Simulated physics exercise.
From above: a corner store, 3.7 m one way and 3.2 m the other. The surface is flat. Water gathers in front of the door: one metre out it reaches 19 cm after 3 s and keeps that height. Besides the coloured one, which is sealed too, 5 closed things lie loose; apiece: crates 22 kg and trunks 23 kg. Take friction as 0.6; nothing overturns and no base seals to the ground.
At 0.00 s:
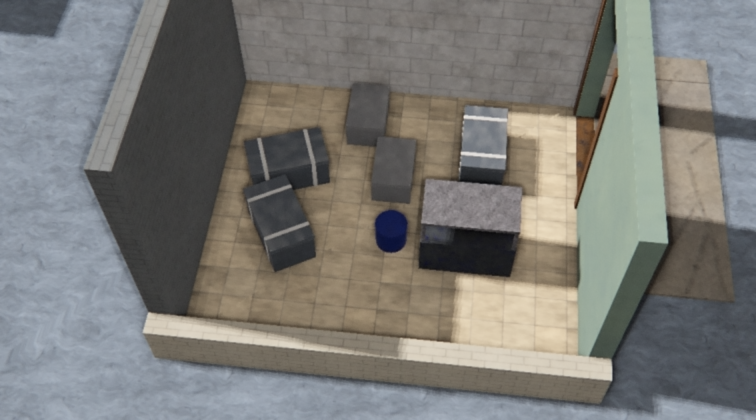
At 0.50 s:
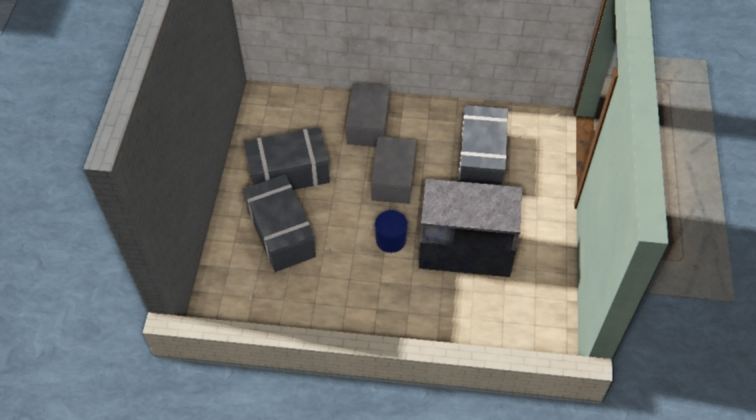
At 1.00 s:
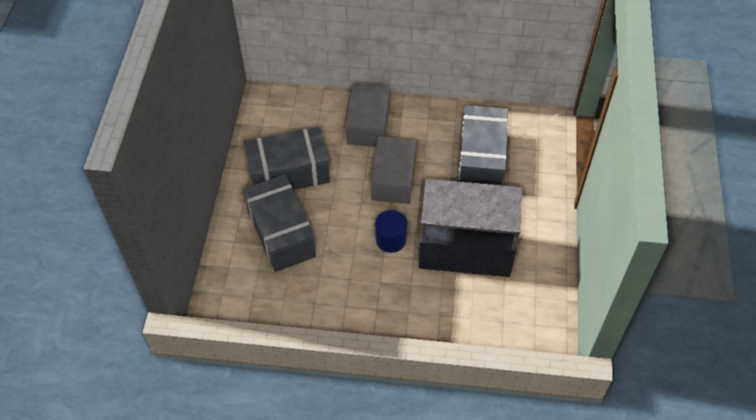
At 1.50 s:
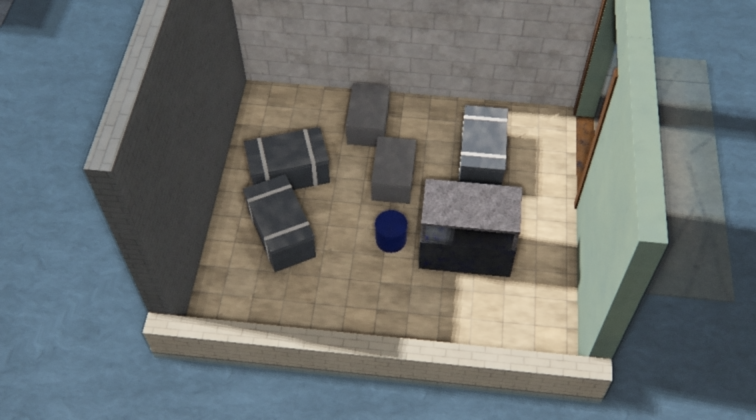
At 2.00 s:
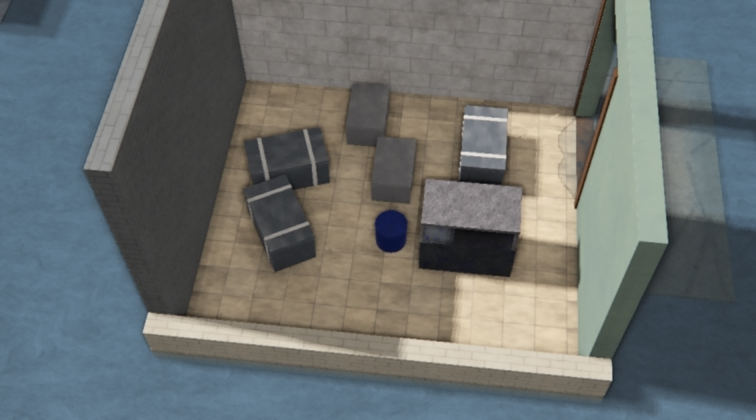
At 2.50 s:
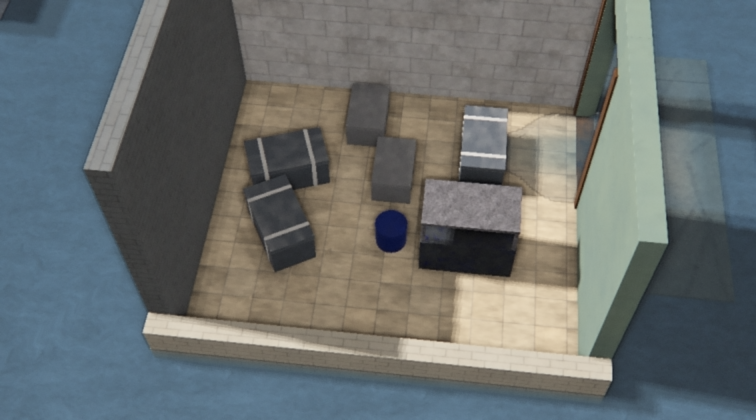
To begin with, water deepens outside a small walled room, dimming the pale paving beyond the doorway on the right, while the floor inside stays dry. Then a thin sheet slips in through the doorway and spreads left toward a banded box, as the blue pail and grey boxes stay still.
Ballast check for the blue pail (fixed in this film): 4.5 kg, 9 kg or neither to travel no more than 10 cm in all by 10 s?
I expect that only the larger load is enough.
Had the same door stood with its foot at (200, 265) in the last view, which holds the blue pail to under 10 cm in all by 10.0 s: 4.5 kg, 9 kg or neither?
Then neither load is enough.
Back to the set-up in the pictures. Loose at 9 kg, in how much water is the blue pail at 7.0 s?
Roughly 5 cm.
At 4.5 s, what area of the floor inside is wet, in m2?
Some 4.5 m2.
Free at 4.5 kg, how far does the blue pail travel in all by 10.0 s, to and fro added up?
About 100 cm.
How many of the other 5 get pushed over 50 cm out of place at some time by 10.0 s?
I count 5.
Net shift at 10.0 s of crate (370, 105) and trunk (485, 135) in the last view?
In turn: 140 cm, 200 cm.
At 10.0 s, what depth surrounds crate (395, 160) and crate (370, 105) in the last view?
About 11 and 14 cm.
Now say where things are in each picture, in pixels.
In the first frame, the blue pail at (391, 224) rests on the ground; water covers 0.0 m2; 0 of 6 have shifted.
In the second frame, the blue pail at (391, 224) rests on the ground; water covers 0.0 m2; 0 of 6 have shifted.
In the third frame, the blue pail at (391, 224), on the bottom; 0.0 m2 under water; 0 of 6 have shifted.
In the fourth frame, the blue pail at (391, 224), on the bottom; water covers 0.0 m2; 0 of 6 have shifted.
In the fifth frame, the blue pail at (391, 224), on the bottom; water covers 0.1 m2; 0 of 6 have shifted.
In the sixth frame, the blue pail at (391, 224), on the bottom; 0.7 m2 under water; 0 of 6 have shifted.
After 3.5 s the blue pail would be 0 cm from its start with 4.5 kg and 0 cm from its start with 9 kg; 0 cm of water round it then.
After 4.5 s the blue pail would be 0 cm from its start with 4.5 kg and 0 cm from its start with 9 kg; 2 cm of water round it then.
After 7.0 s the blue pail would be 50 cm from its start with 4.5 kg and 0 cm from its start with 9 kg; 5 cm of water round it then.
After 10.0 s the blue pail would be 84 cm from its start with 4.5 kg and 0 cm from its start with 9 kg; 5 cm of water round it then.
